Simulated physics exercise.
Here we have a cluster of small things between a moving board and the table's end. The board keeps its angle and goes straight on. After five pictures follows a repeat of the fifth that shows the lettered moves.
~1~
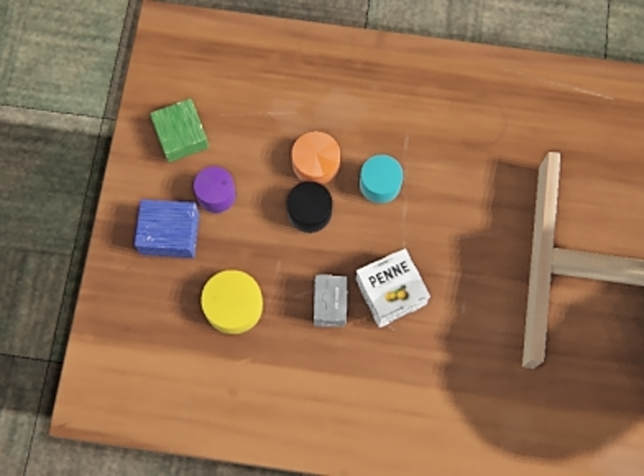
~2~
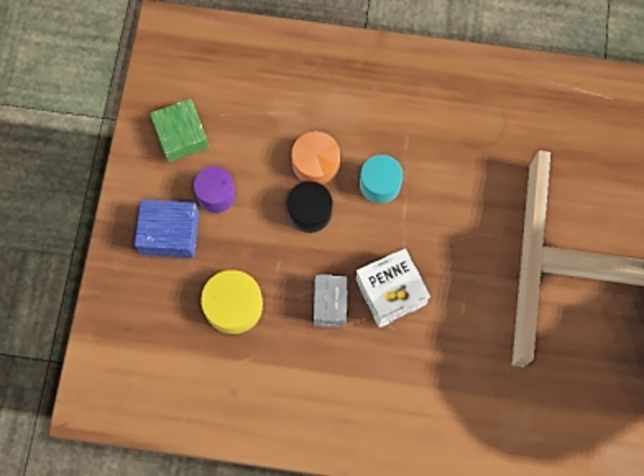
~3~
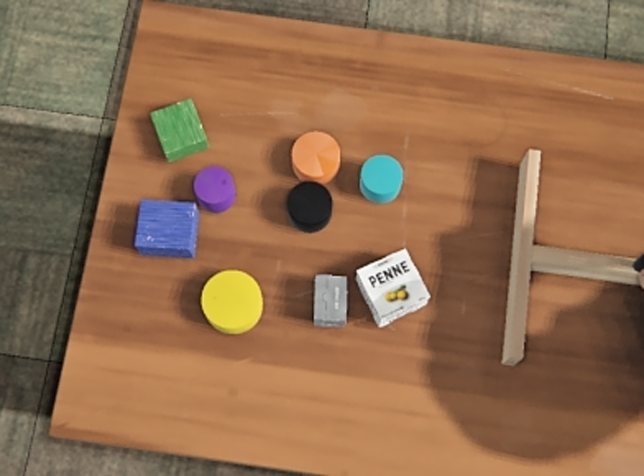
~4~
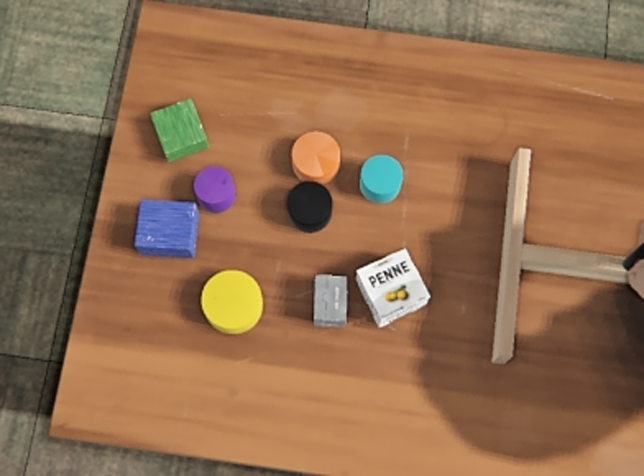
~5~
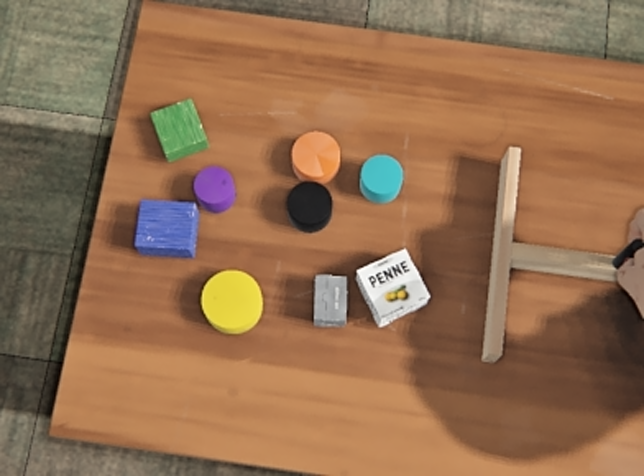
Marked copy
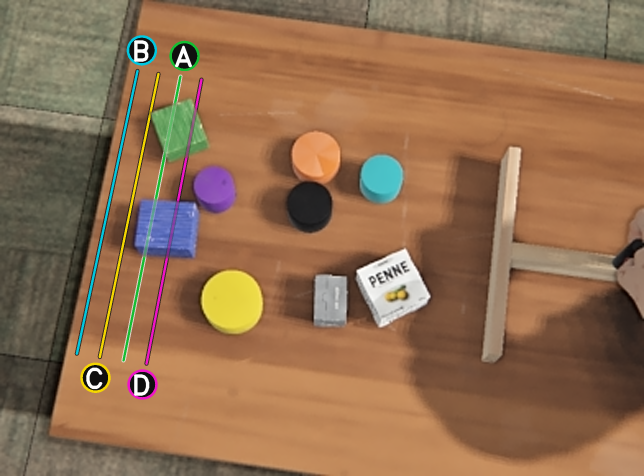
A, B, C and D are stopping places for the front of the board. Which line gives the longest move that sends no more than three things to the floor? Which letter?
No fourth one falls up to C.
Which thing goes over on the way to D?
The blue block goes over.
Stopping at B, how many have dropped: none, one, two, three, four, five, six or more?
In all, six or more.
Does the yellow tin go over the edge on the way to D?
By then, no.
On the marked copy, A at (153, 213); B at (108, 206); C at (130, 209); D at (175, 216).
Taking C. A third of the way, board (368, 229); orange tin (309, 157); grey box (281, 289).
Two thirds of the way, board (233, 210); blue block (145, 225); purple tin (175, 178).
When it is over, board (128, 196); blue block over the edge; purple tin over the edge; two fallen.
As for the rest, A is within the limit but short; B drops seven; D is within the limit but short.
